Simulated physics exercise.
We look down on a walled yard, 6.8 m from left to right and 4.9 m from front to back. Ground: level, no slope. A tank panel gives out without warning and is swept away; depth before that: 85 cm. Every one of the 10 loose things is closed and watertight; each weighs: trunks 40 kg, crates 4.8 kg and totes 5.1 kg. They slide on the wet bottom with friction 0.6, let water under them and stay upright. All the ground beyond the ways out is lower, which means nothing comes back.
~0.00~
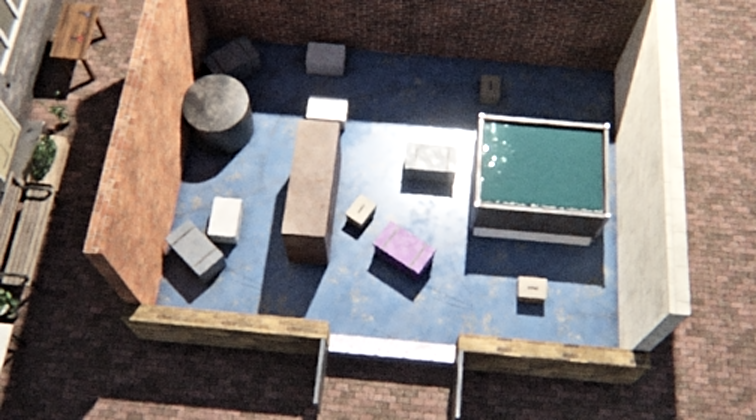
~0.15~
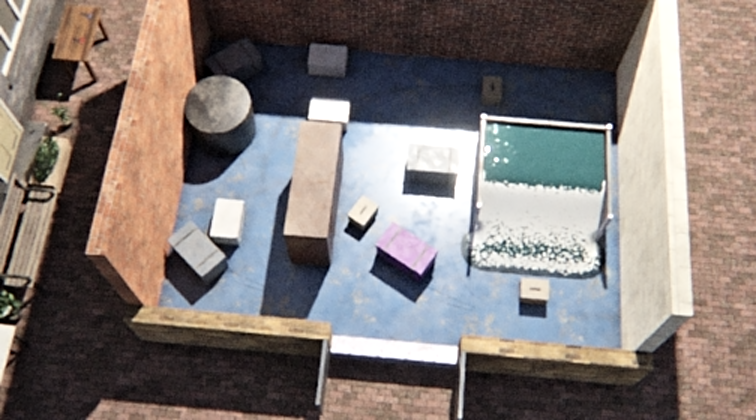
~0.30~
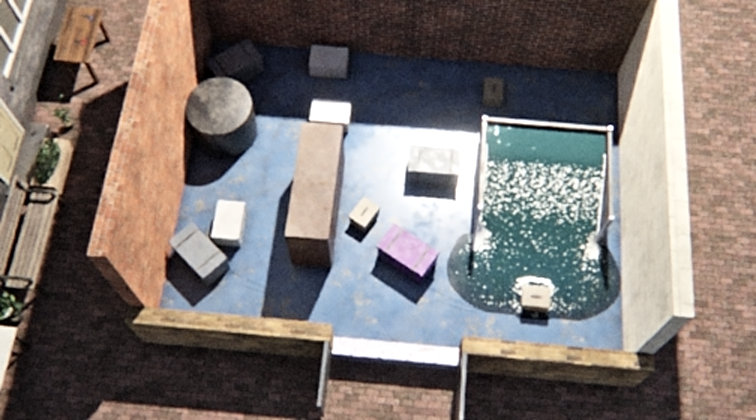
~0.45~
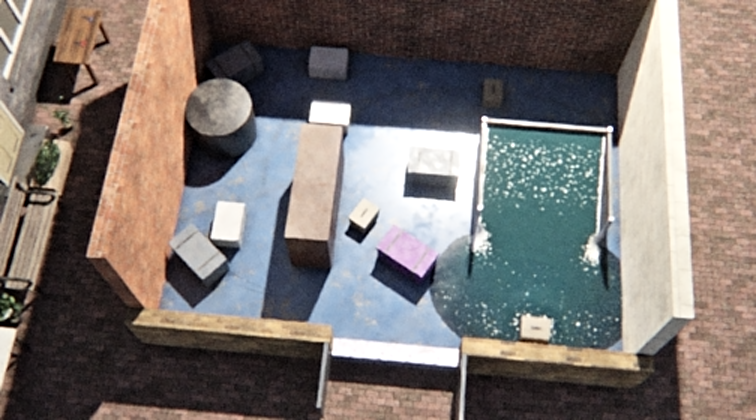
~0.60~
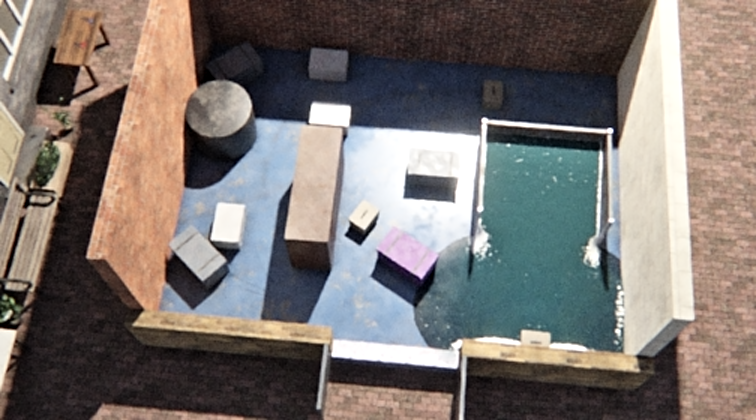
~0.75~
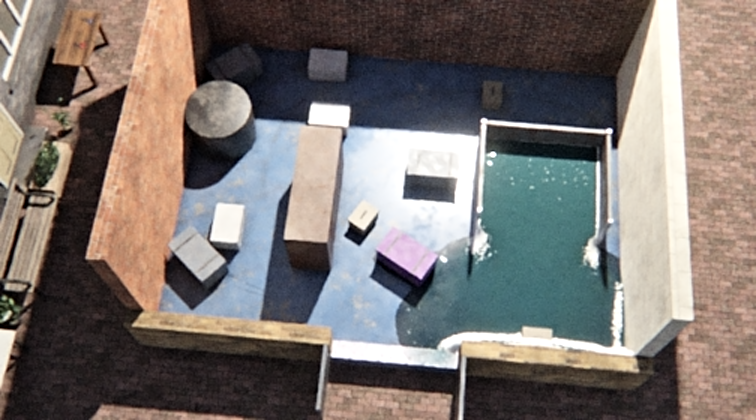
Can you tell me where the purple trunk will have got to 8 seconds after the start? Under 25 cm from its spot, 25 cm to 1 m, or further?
I expect the purple trunk to move 25 cm to 1 m.
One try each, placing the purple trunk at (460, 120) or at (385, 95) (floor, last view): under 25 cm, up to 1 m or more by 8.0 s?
Nearly still; nearly still.
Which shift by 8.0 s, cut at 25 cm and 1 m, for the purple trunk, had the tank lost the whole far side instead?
The answer: The purple trunk stays more or less still.
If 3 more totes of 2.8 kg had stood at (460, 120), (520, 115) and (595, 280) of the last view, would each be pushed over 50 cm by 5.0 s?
The first one ends up inside that, the second inside that, the third beyond that.
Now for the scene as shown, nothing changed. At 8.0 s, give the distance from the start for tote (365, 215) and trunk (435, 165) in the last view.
Lab note - net shifts in turn: 200 cm; 0 cm.
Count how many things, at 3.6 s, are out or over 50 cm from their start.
At that time I count 2.
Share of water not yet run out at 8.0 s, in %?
About 74 in a hundred parts of the water.
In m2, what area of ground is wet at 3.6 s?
Flooded: Near 20 m2.
After 1.6 s the purple trunk is near (407, 252), 0.0 m from its start, aground; 0 of 10 are out; 1 afloat.
After 3.6 s the purple trunk is near (381, 236), 0.5 m from its start, aground; 0 of 10 are out; 2 afloat.
After 5.6 s the purple trunk is near (381, 236), 0.5 m from its start, aground; 1 of 10 are out; 1 afloat.
After 8.0 s the purple trunk is near (381, 236), 0.5 m from its start, aground; 1 of 10 are out; 3 afloat.
